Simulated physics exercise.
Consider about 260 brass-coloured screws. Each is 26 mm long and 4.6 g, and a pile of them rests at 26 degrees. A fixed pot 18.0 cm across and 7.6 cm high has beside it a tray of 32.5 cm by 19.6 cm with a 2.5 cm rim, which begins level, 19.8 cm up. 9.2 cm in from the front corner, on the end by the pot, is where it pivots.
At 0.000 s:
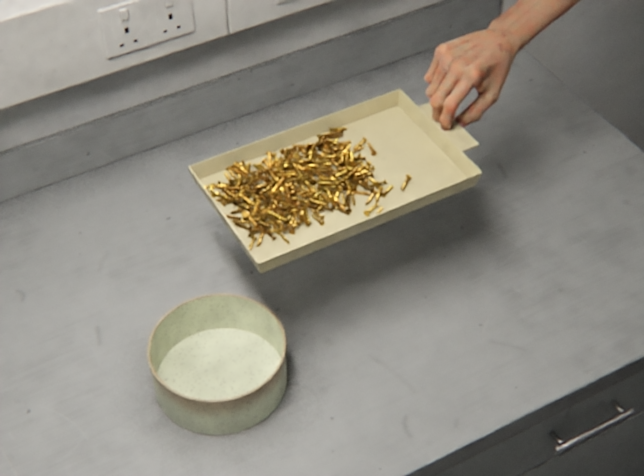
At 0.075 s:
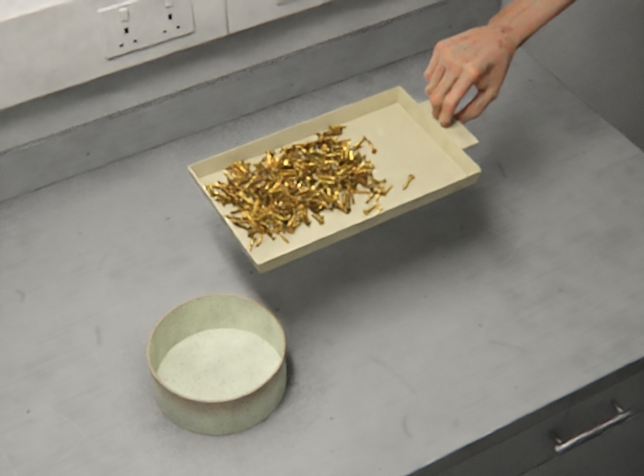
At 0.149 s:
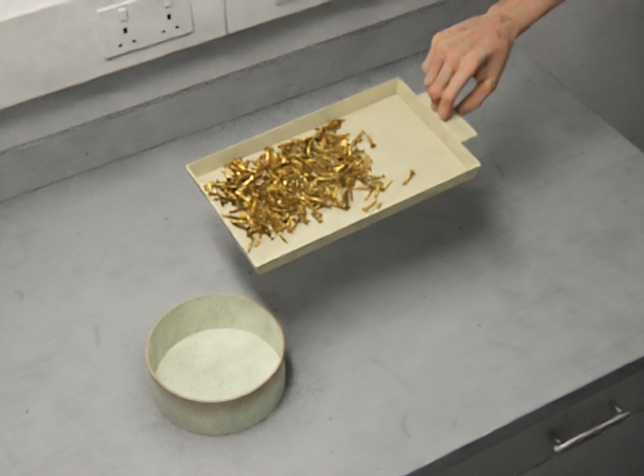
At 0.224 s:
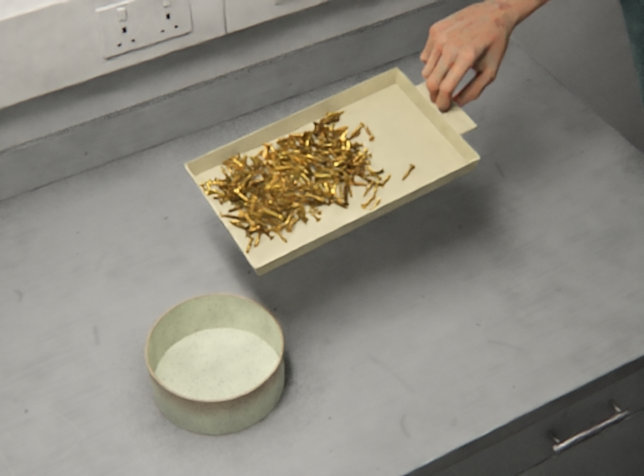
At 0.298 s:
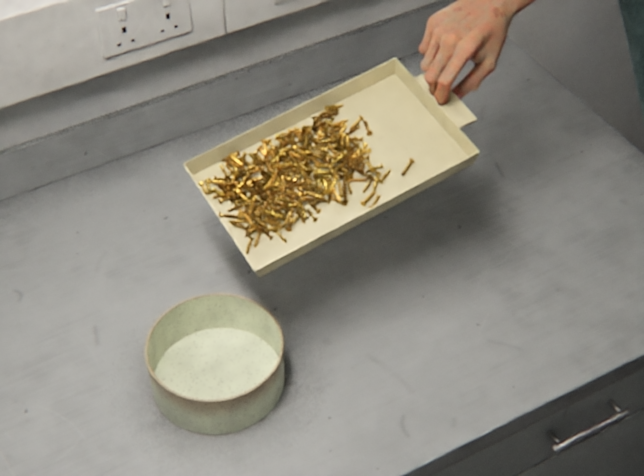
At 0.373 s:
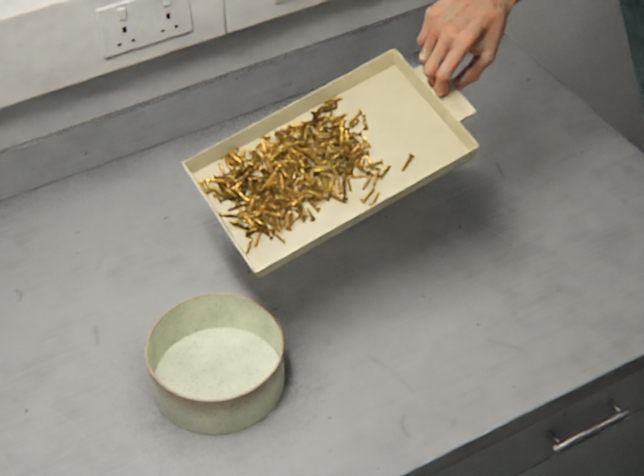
On a smooth grey countertop beneath a white wall socket, seen from above at an angle, a dark drawer with a metal handle shows at lower right. A shallow cream tray holding a heap of small brass-coloured screws hovers above a round, empty pale green pot at lower left. A hand at upper right raises the tray's handled end, steepening its slope towards the left, while the heap barely shifts and the camera stays still.
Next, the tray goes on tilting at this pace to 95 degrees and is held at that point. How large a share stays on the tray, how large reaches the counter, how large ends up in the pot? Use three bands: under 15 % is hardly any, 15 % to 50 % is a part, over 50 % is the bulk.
Shares - tray: Hardly any; counter: Hardly any; pot: The bulk.
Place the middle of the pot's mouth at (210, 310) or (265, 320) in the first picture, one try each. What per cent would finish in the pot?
I'd say close to 65 percent for the first spot and 100 percent for the second.
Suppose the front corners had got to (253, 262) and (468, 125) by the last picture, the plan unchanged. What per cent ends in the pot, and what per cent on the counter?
In the pot: 55 per cent; on the counter: 45 per cent.
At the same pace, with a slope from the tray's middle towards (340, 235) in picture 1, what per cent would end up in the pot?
Estimate: Some 30 per cent.
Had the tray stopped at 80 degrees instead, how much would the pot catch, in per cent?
Around 95 per cent, then.
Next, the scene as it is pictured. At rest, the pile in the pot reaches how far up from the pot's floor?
About 3.5 centimetres.
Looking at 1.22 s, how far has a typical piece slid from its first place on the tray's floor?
Roughly 7 cm.
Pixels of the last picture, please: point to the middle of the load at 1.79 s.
Close to pixel (248, 259).
After 1.22 s, tilt 51 degrees; the tray holds 100 %, the pot 0 %.
Then, at 1.79 s, tilt 77 degrees; the tray holds 85 %, the pot 10 %.
Then, at 2.41 s, tilt 95 degrees; the tray holds 0 %, the pot 95 %.
By 2.8 s all is still; tray 0 %, counter 0 %, pot 95 %.
